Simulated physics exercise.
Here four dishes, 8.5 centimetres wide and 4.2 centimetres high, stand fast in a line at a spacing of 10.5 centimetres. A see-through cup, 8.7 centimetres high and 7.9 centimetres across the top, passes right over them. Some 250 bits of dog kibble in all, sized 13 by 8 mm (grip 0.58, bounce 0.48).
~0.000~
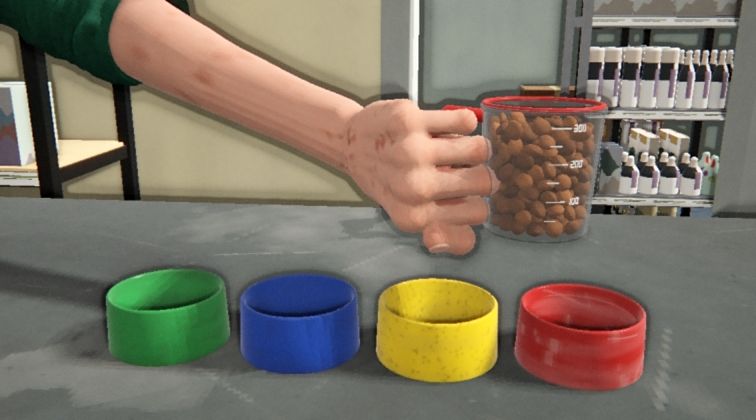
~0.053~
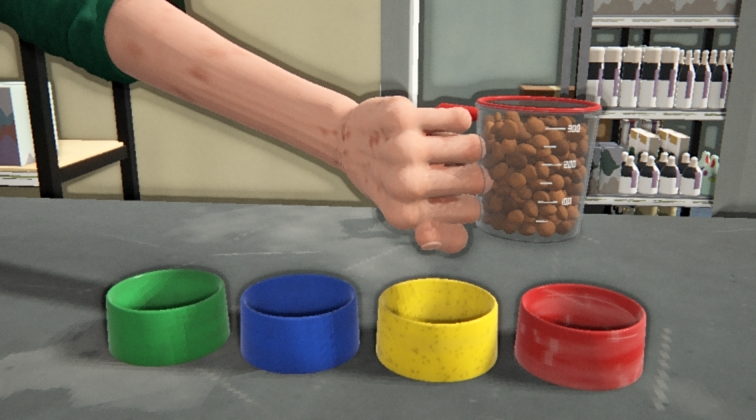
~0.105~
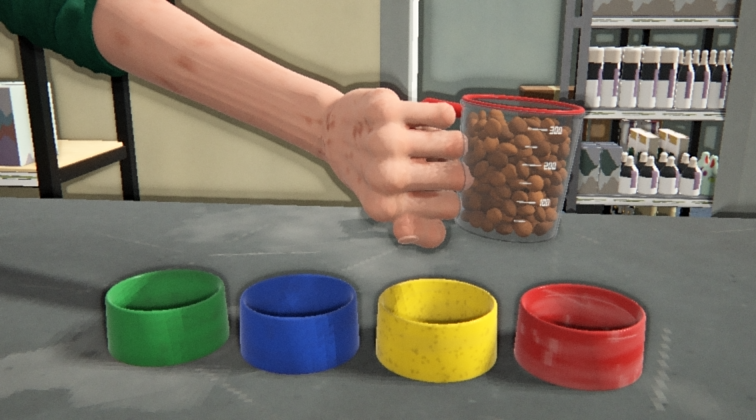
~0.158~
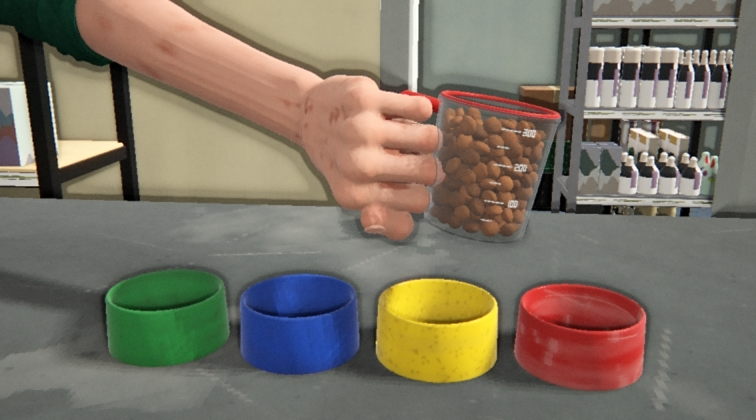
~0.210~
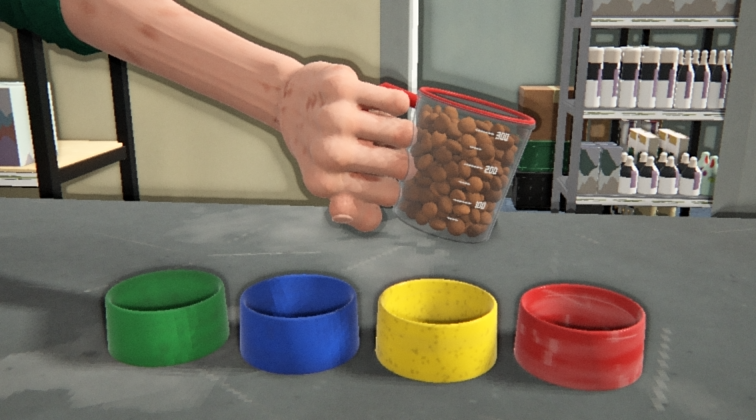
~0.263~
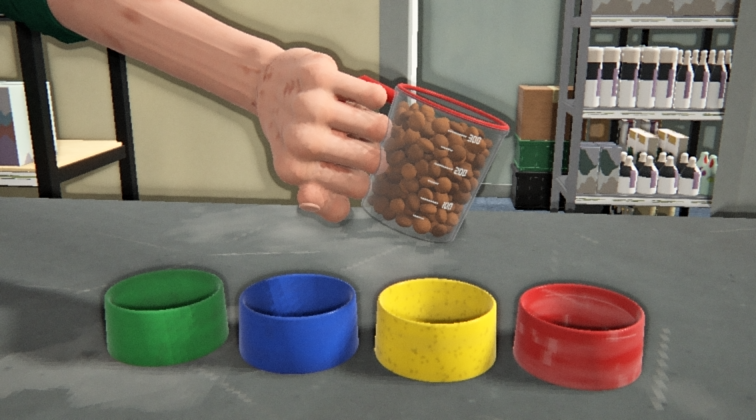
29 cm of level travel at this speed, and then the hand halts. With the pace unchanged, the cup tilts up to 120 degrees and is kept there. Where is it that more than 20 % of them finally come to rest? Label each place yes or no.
Red: No. Blue: No. Green: Yes. Yellow: No. Counter: Yes.
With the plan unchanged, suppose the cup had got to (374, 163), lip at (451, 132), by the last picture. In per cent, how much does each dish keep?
It'd finish with red at 0, blue at 10, green at 30 and yellow at 0.
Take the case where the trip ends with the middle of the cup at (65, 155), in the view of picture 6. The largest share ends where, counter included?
Result: Biggest portion at green.
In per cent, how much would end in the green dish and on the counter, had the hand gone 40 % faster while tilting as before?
Green: 30; counter: 60.
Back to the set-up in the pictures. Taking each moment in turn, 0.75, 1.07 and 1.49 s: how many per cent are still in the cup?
Roughly 100, then 95, then 15.
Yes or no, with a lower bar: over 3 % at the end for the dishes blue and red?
For blue, it does, for red, it does not.
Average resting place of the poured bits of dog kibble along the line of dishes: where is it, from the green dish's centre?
I'd say about 5 cm, heading up the x axis.
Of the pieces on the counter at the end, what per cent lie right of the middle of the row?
It's close to 0 in a hundred.
After 0.75 s, tilt 68 degrees; cup holds 100 %.
After 1.07 s, tilt 99 degrees; cup holds 95 %.
Then, at 1.49 s, tilt 120 degrees; cup holds 15 %, blue 10 %, green 25 %.
In the end, at 2.4 s, red 0 %, blue 10 %, green 30 %, yellow 0 %, counter 60 %.
